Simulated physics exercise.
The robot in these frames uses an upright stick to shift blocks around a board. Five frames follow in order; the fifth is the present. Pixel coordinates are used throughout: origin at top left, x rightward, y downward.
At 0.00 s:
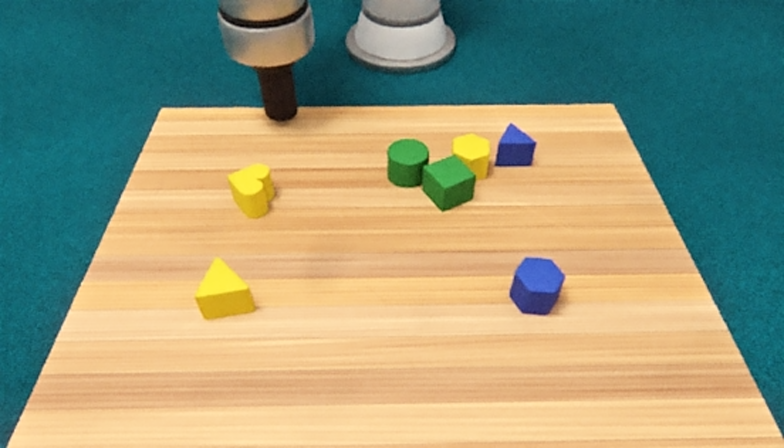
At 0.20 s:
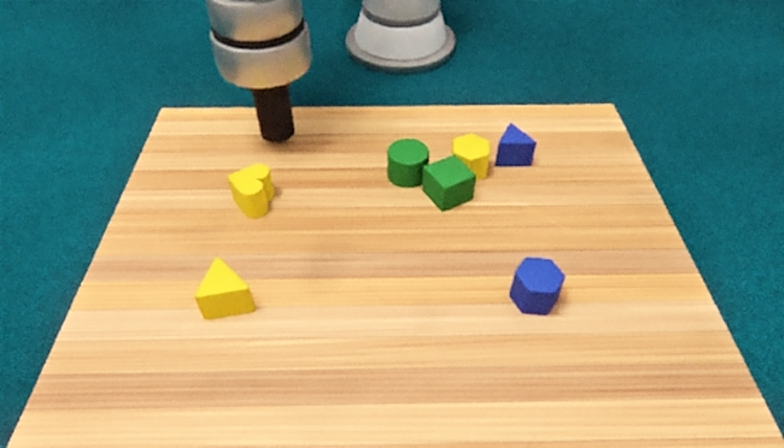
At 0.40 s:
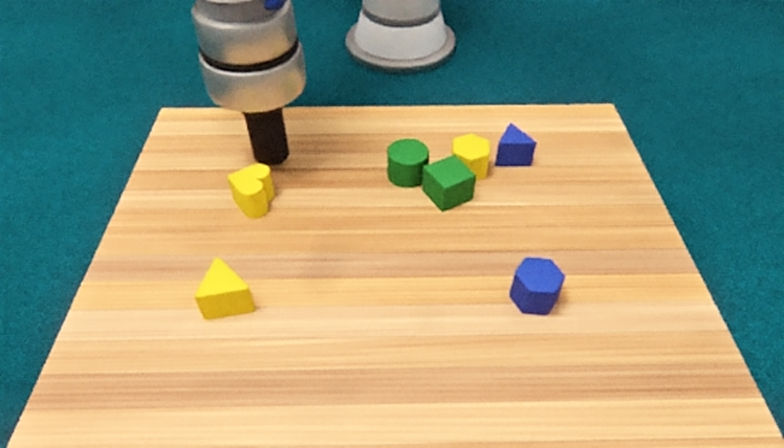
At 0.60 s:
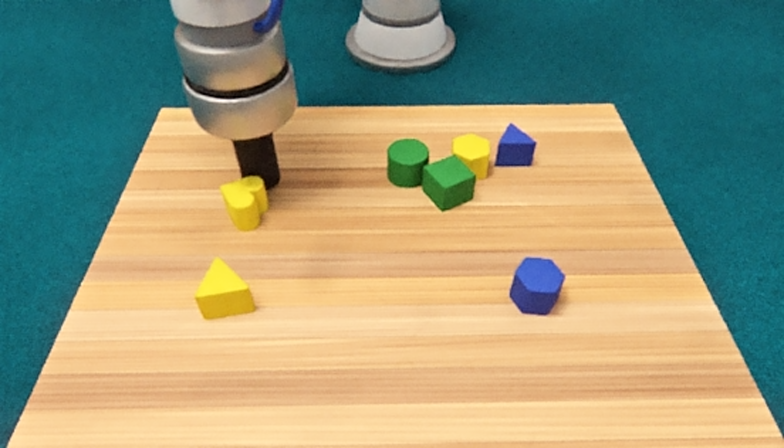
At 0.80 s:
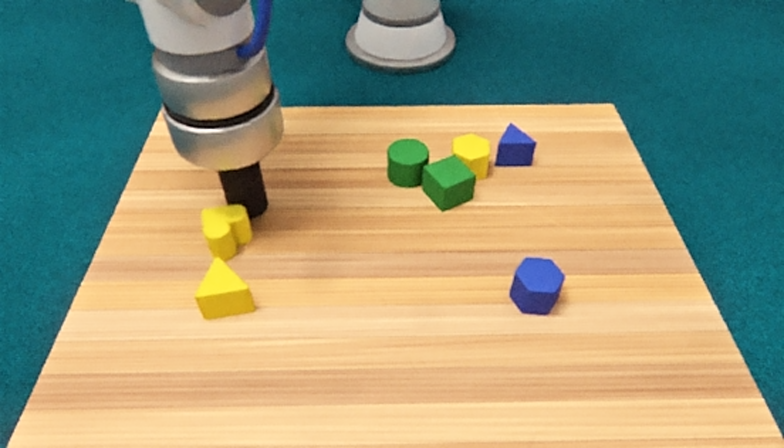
Robot arm lowering its black stick toward a yellow heart block, then pushing it down and left near a yellow triangular block.
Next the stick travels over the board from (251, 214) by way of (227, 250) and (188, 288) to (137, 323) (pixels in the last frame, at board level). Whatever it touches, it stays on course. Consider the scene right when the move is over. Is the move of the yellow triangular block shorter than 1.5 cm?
My answer is yes.
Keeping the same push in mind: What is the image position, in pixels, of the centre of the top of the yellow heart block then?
The middle of its top is at (74, 320).
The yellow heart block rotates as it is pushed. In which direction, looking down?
Viewed from overhead, the yellow heart block winds up turned clockwise.
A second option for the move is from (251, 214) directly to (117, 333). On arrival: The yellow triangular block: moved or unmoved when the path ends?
It stays put.
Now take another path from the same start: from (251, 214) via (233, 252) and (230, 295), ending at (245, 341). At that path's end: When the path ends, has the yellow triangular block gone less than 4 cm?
Going by the path, no.
On the path given first. One third of the way, stick at (224, 243); yellow heart block at (184, 253), turned 30° clockwise.
Two thirds of the way, stick at (183, 282); yellow heart block at (133, 287), turned 65° clockwise.
At the end, stick at (132, 316); yellow triangular block unmoved; yellow heart block at (74, 320), turned 80° clockwise.
